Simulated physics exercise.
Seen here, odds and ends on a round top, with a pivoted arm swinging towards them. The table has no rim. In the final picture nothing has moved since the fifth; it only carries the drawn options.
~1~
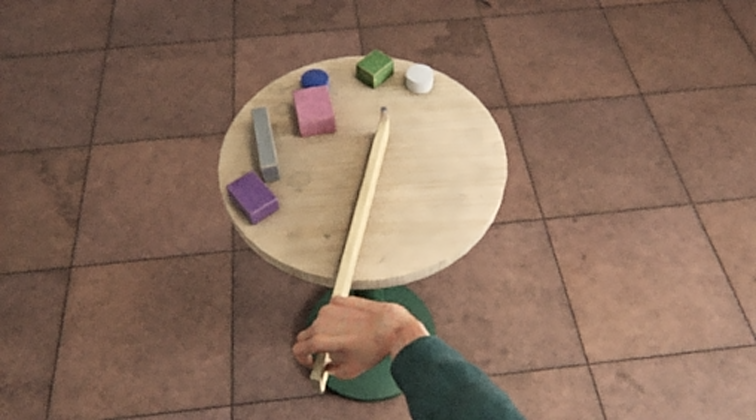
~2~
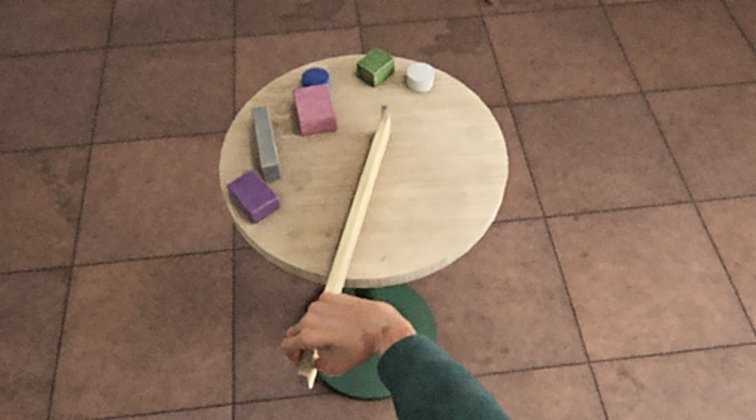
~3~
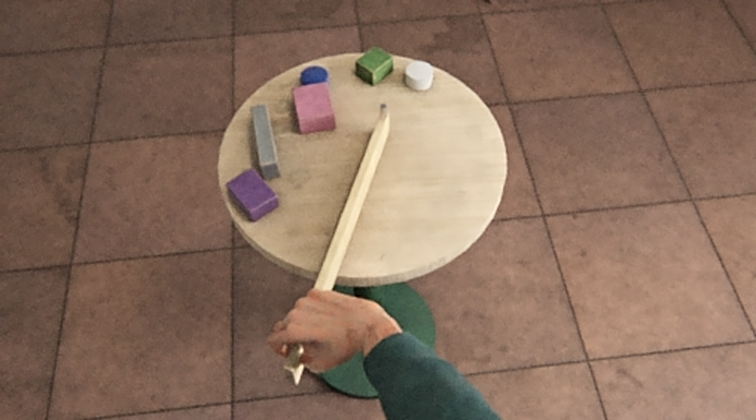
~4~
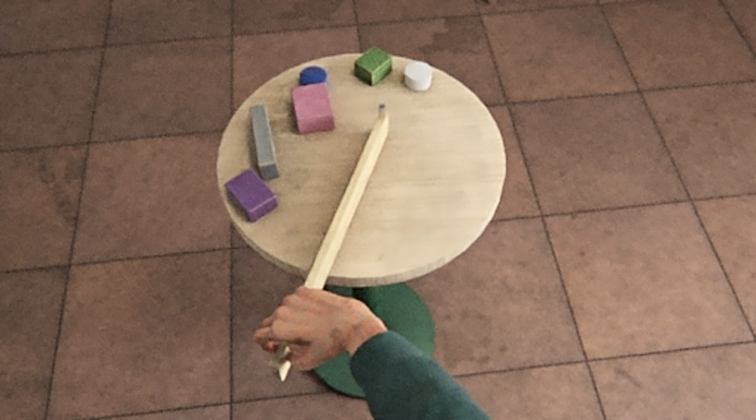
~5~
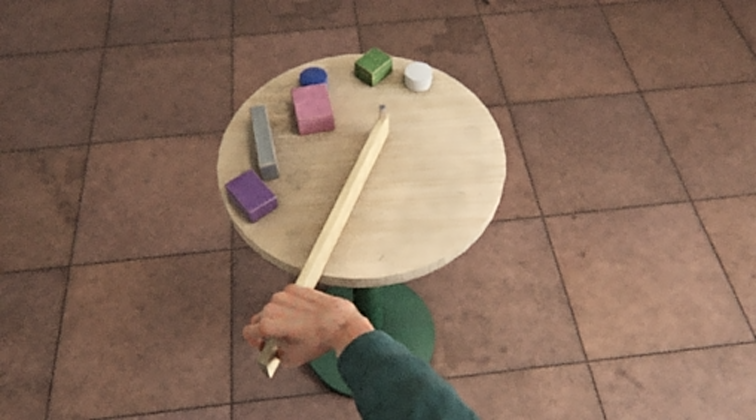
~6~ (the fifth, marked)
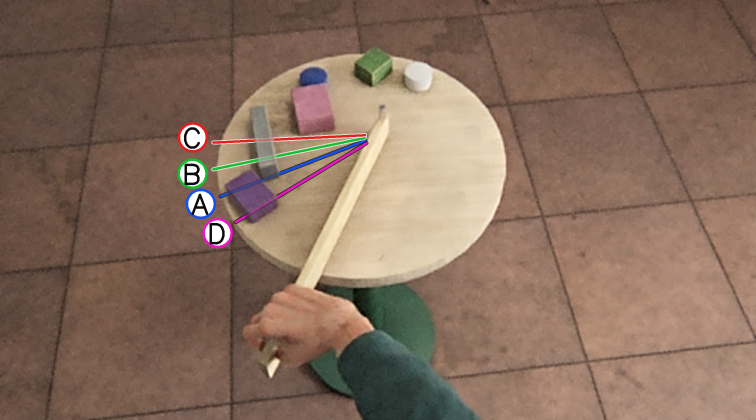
On a round table above a tiled floor, small blocks and two tins sit towards the far and left edges, while a hand gripping a pale wooden arm shifts its near end slightly left, the objects staying still.
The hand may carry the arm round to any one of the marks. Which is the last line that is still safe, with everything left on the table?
Up to line C.
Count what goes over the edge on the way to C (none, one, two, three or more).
In all, none.
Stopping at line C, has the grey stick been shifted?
Yes.
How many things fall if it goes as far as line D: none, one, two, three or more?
In all, none.
On the marked copy, A at (295, 168); B at (290, 153); C at (290, 139); D at (304, 181).
Following C. Soon after the start, arm (312, 171); purple block (252, 195); white tin (418, 77).
Later, arm (291, 144); purple block (235, 154); grey stick (259, 131).
In the end, arm (287, 122); purple block (233, 120); grey stick (257, 104); nothing has fallen.
As for the rest, A is safe but short; B is safe but short; D is safe but short.
